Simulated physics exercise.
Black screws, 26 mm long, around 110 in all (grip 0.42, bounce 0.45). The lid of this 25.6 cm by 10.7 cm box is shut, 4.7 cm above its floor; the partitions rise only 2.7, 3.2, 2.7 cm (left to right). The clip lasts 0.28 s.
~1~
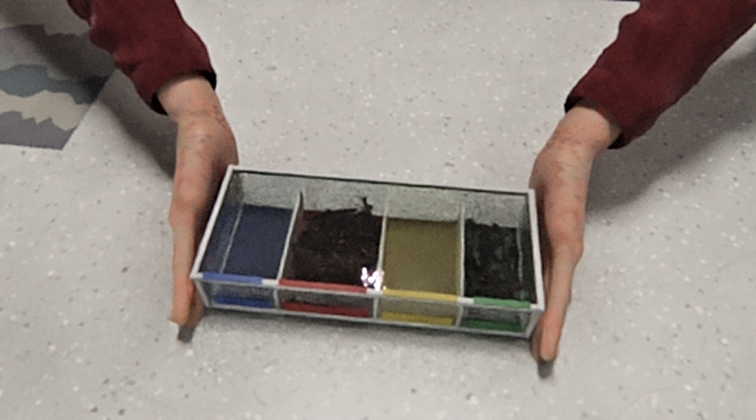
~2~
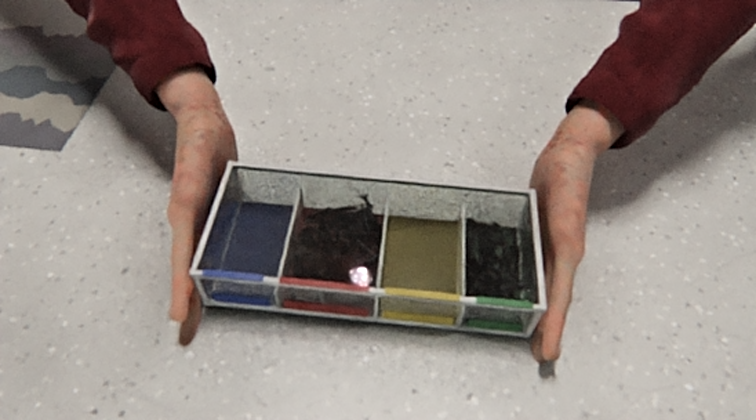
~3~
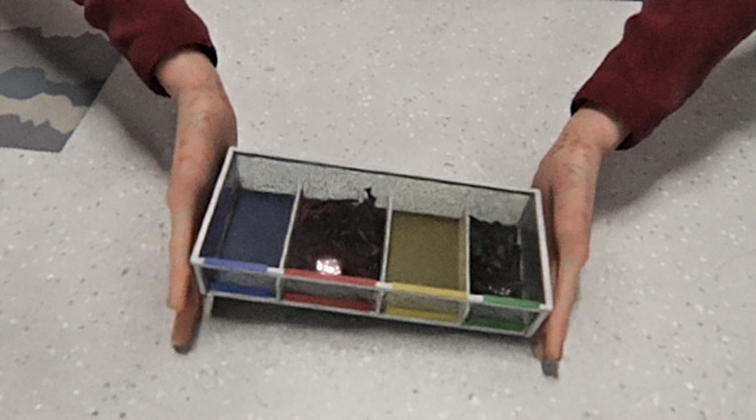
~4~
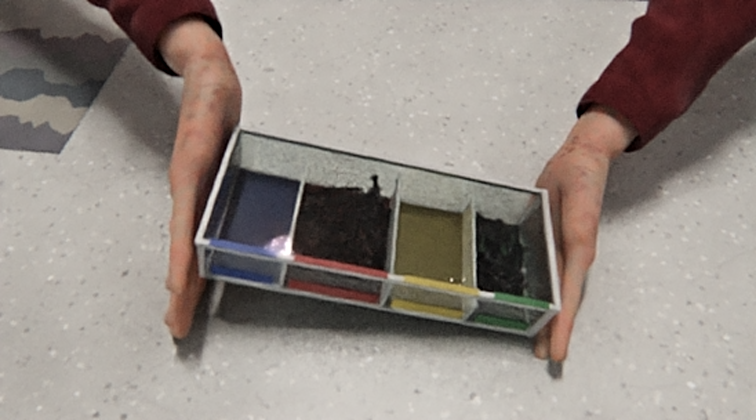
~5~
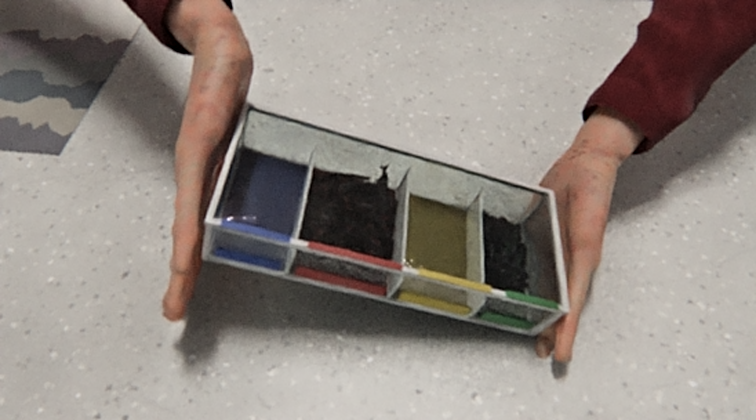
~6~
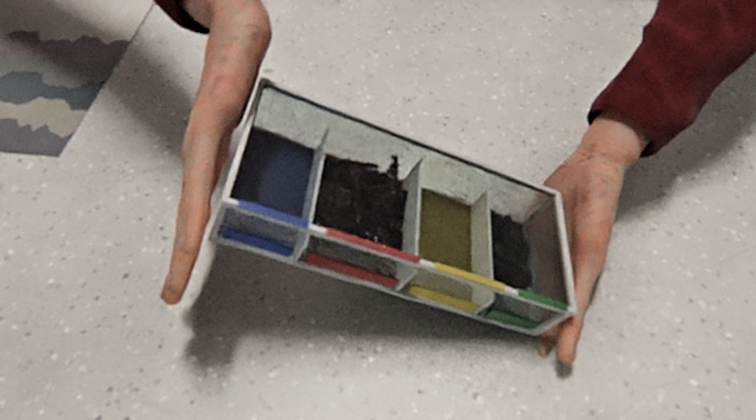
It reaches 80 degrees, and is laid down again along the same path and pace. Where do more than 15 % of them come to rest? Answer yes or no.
Red yes, blue no, green yes, yellow no.
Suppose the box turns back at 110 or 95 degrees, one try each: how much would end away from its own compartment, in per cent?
Some 10 and 10 per cent.
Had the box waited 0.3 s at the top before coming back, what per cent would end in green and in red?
Then: Green 45, red 50.
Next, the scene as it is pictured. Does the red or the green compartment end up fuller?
The red one has more.
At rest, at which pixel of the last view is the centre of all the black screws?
Around (374, 263).
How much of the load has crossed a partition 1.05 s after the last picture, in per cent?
Roughly 10 per cent.
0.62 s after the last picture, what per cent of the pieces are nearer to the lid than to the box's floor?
About 30 per cent.
Then, 0.62 s after the last picture, tilt 78 degrees; red 60 %, green 35 %, yellow 5 %.
Then, 1.05 s after the last picture, tilt 32 degrees; red 60 %, green 35 %, yellow 5 %.
Then, 1.55 s after the last picture, tilt 0 degrees; red 60 %, green 35 %, yellow 5 %.
In the end, red 60 %, blue 0 %, green 35 %, yellow 5 %.
